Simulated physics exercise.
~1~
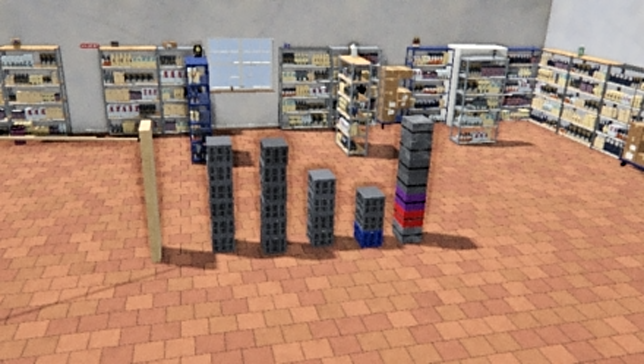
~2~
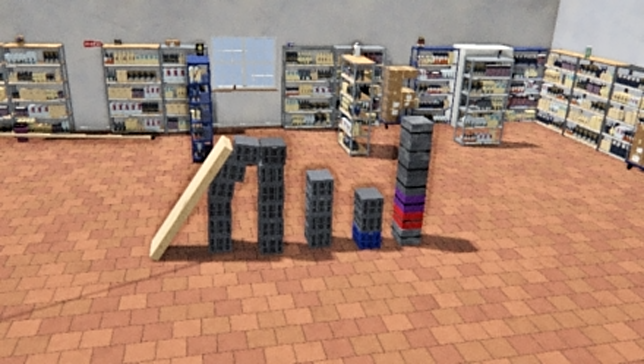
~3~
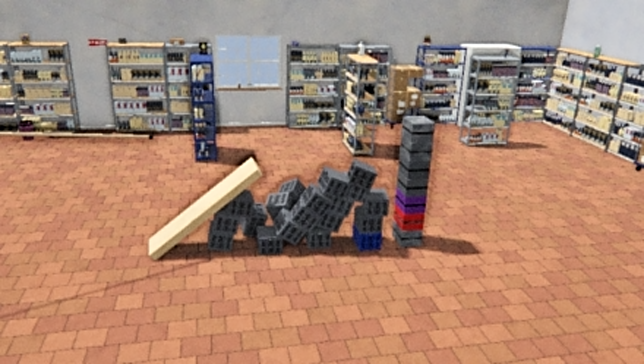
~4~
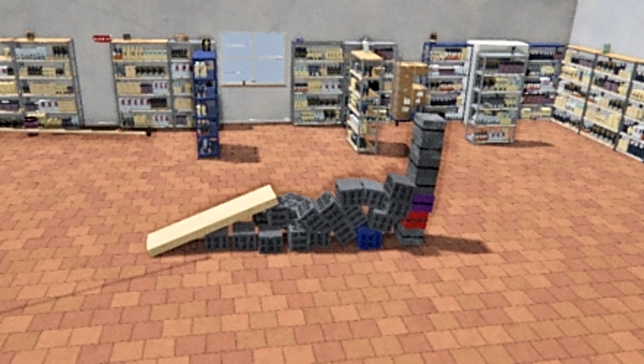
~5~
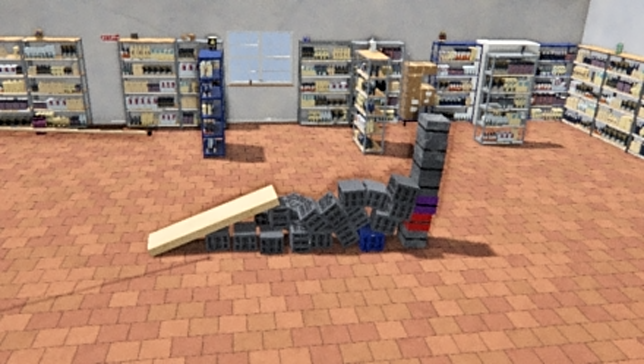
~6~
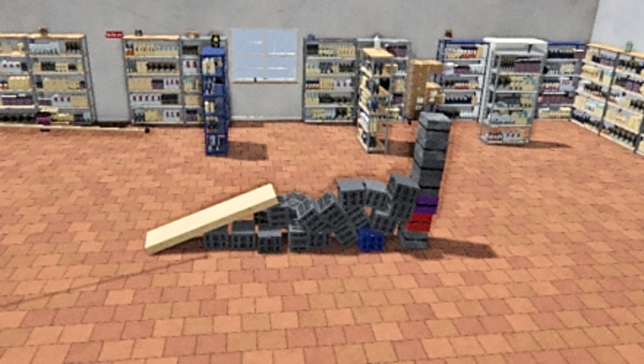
We see a tall board tip rightward into a row of stacked dark crates on a brick floor, toppling the first four columns one after another into a heap, while the last, tallest column, with its purple and red crates, stays standing as the board rests slanted on the pile.
